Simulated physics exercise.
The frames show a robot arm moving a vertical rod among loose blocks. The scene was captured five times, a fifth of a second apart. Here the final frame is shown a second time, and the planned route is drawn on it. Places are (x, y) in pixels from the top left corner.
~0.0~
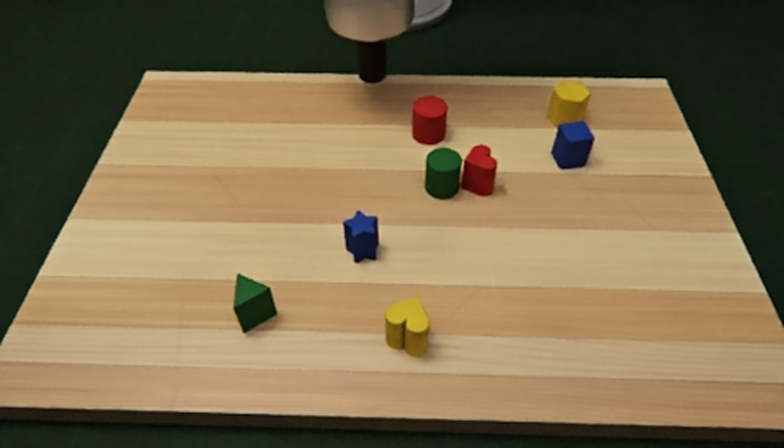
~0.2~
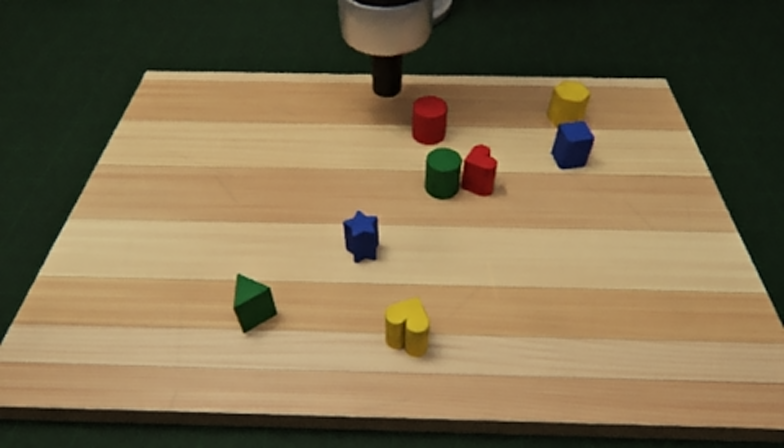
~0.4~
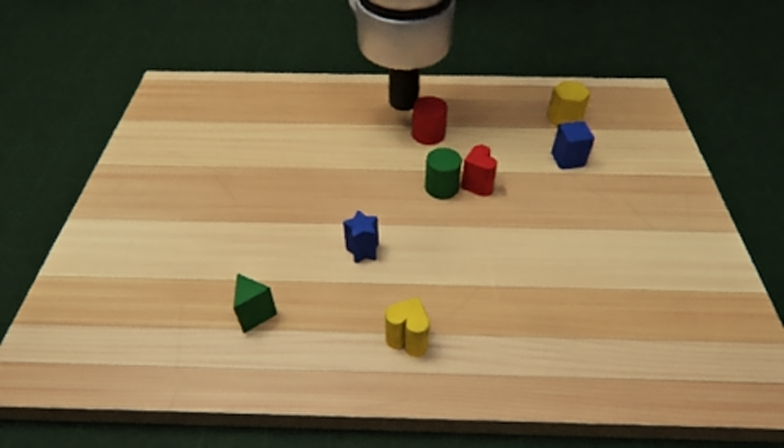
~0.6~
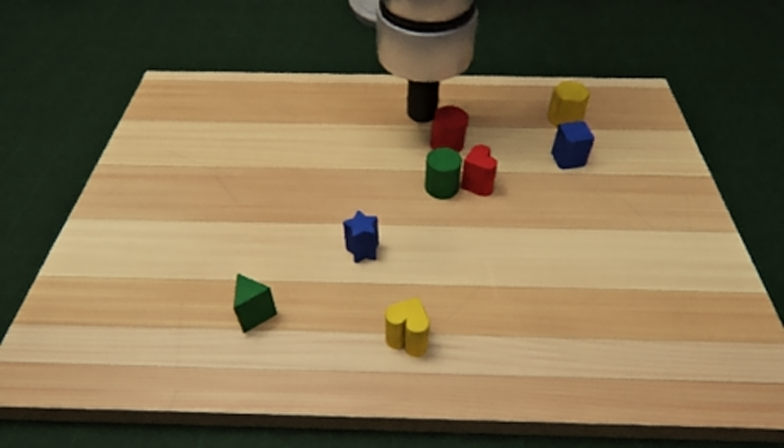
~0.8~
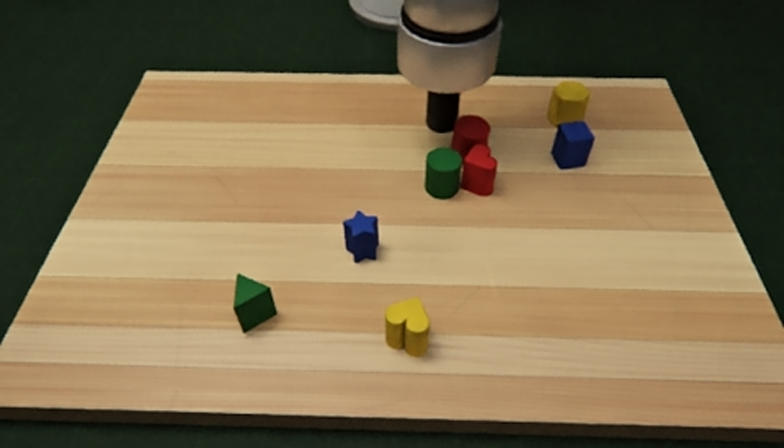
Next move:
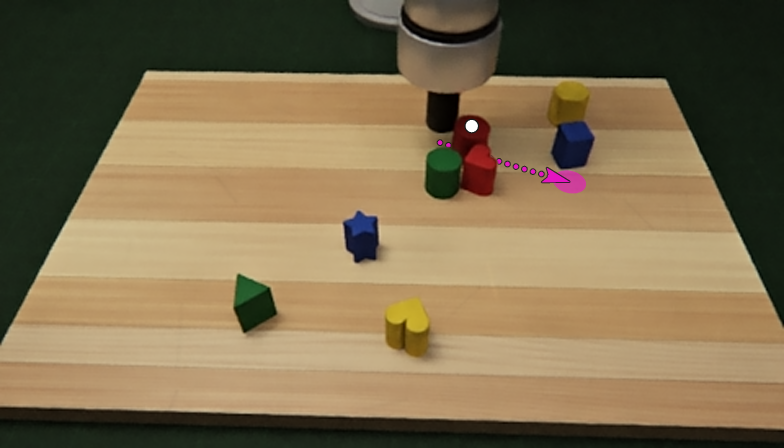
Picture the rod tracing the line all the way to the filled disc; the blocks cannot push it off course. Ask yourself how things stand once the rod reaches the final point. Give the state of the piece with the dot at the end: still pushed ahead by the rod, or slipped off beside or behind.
At that point it is off to one side or behind.
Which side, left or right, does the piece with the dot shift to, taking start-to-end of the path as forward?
Out to the right.
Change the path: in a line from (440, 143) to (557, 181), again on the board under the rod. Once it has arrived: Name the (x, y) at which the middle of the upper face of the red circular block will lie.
I'd expect the centre of its top face to be at (580, 177).
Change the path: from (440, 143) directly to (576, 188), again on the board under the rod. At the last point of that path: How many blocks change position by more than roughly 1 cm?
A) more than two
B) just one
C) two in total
B (just one)
Path on the board, from (440, 143) to (569, 182); the dot is on the red circular block.
The first path, step by step. One third of the way, rod (484, 138); red circular block (514, 142).
Two thirds of the way, rod (529, 151); red circular block (554, 162).
At the end, rod (575, 164); red circular block (583, 178); red heart in place; blue square (584, 132), turned 30° anticlockwise.
